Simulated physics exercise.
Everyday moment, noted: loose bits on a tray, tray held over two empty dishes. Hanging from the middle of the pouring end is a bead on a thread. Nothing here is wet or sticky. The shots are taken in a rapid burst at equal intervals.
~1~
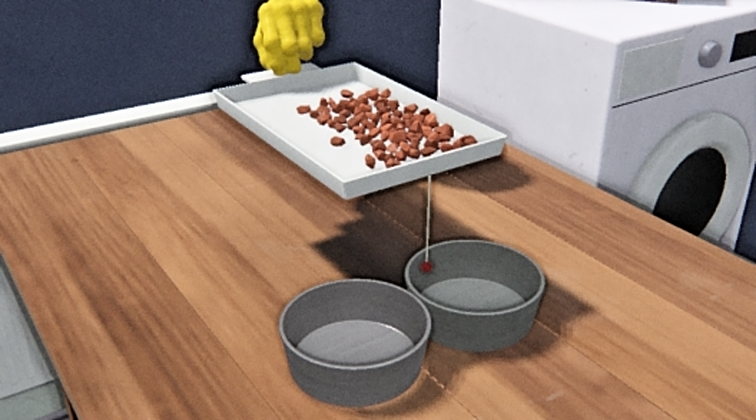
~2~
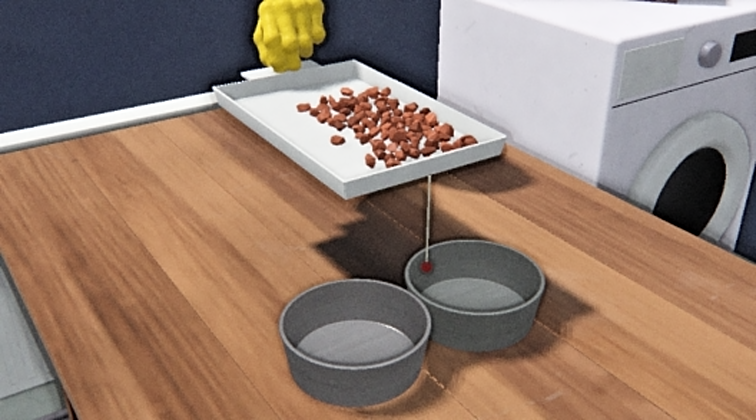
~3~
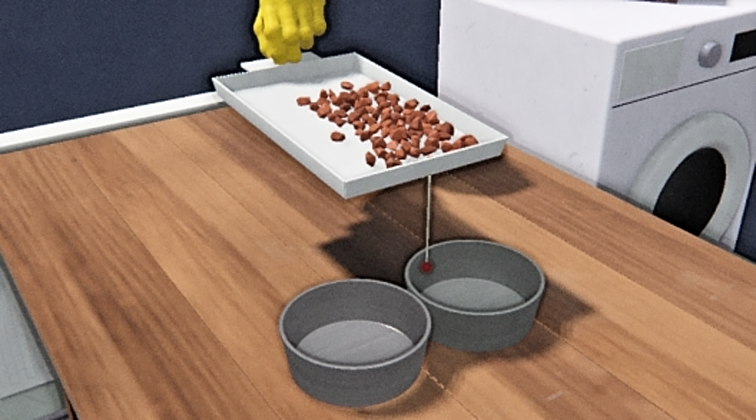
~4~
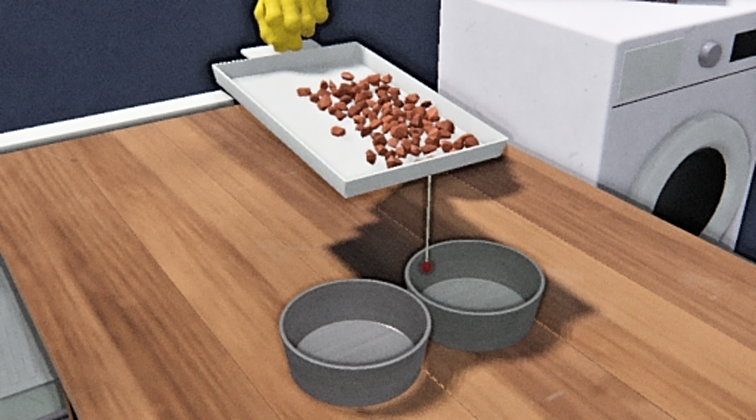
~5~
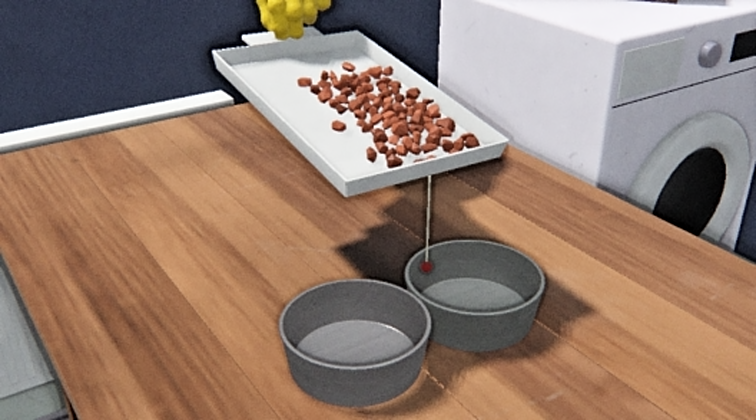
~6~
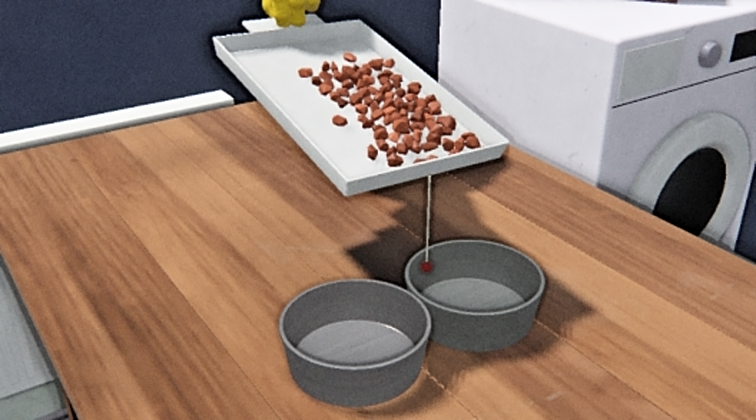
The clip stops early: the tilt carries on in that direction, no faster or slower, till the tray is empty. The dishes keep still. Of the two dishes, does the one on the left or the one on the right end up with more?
The dish to the right will collect more.
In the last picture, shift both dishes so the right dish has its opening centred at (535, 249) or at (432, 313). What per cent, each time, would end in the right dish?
You'd get 40 in a hundred first and 40 in a hundred after that.
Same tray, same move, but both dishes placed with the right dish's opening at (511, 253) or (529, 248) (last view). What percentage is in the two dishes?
First try: Around 70 percent; second try: Around 70 percent.
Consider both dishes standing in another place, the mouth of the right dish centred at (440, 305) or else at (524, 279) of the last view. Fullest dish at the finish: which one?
First try: The rightmost dish. Second try: The rightmost dish.
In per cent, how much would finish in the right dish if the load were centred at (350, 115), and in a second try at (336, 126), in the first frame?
Roughly 80 per cent, and 70 per cent.
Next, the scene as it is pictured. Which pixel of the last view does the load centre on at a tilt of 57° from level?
Centre estimate: (448, 122).
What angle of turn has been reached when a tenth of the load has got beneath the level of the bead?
Around 80° of tilt.
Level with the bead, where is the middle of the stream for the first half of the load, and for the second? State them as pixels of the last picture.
Around (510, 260), followed by around (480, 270).
Just after the last frame, tray tipped steeply; every one on the tray.
A moment on, tray tipped right over; roughly half on the tray; roughly a quarter in the right dish; about a tenth outside both; about a tenth in the air.
Further on, tray tipped past a quarter turn; about a tenth in the left dish; the larger part in the right dish; about a tenth outside both.
When it is over, tray tipped past a quarter turn; about a tenth in the left dish; the larger part in the right dish; about a tenth outside both.
